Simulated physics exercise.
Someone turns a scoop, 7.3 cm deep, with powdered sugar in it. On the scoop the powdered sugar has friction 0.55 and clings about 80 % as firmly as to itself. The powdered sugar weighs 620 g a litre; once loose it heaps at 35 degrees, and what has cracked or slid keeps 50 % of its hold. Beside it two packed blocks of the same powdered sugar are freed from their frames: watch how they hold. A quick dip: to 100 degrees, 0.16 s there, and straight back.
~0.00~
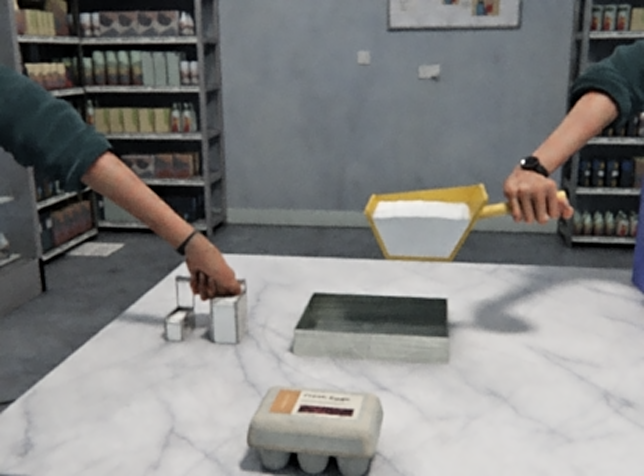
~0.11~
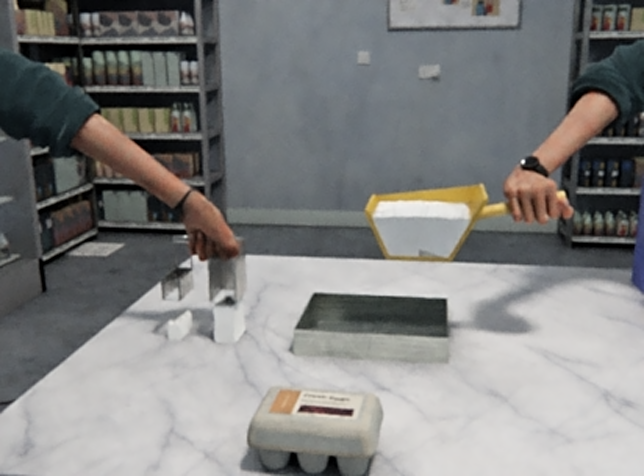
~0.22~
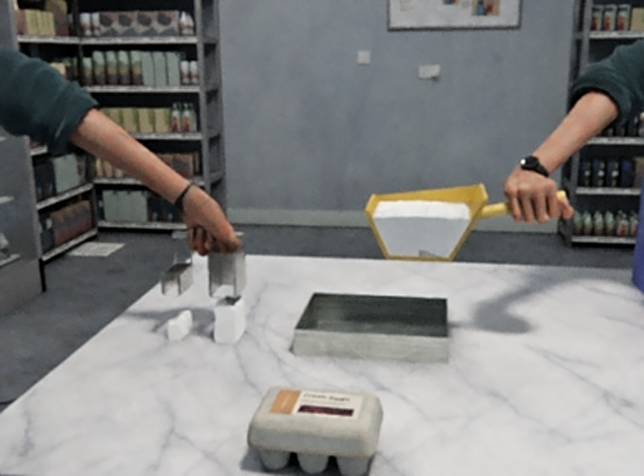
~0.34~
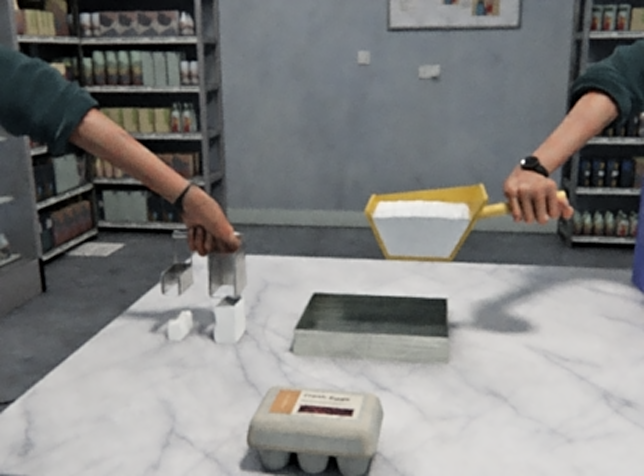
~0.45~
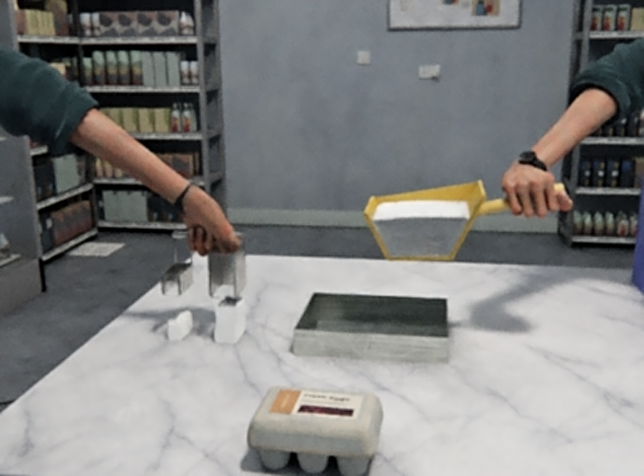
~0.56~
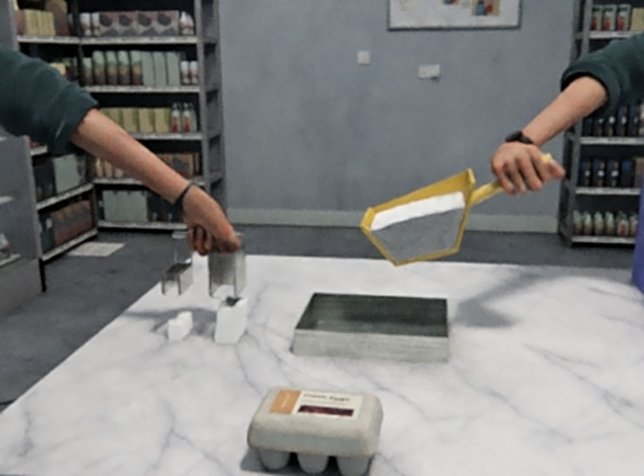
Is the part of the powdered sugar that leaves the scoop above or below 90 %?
Expect below 90 %.
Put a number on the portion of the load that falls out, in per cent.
Near 75 %.
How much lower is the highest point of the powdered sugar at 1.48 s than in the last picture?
About 6.5 cm.
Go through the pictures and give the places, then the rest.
Lip at (369, 211), tilt 0 degrees; highest point of the powdered sugar at (415, 216); test blocks 3.2 cm, 6.9 cm high (left to right), in the first picture.
Lip at (369, 211), tilt 0 degrees; highest point of the powdered sugar at (415, 216); test blocks 3.2 cm, 6.9 cm high (left to right), in the second picture.
Lip at (369, 211), tilt 0 degrees; highest point of the powdered sugar at (415, 216); test blocks 3.2 cm, 6.9 cm high (left to right), in the third picture.
Lip at (369, 211), tilt 0 degrees; highest point of the powdered sugar at (415, 216); test blocks 3.2 cm, 6.9 cm high (left to right), in the fourth picture.
Lip at (367, 214), tilt 3 degrees; highest point of the powdered sugar at (466, 218); test blocks 3.2 cm, 6.8 cm high (left to right), in the fifth picture.
Lip at (364, 225), tilt 16 degrees; highest point of the powdered sugar at (463, 208); test blocks 3.2 cm, 6.7 cm high (left to right), in the sixth picture.
By 0.98 s, the scoop is at 76 degrees and 0 % has left it.
By 1.48 s, the scoop is at 96 degrees and 72 % has left it.
By 1.97 s, the scoop is at 29 degrees and 74 % has left it.
By 2.47 s, the scoop is at 0 degrees and 74 % has left it.
By 2.59 s, at the end, the scoop is at 0 degrees and 74 % has left it.
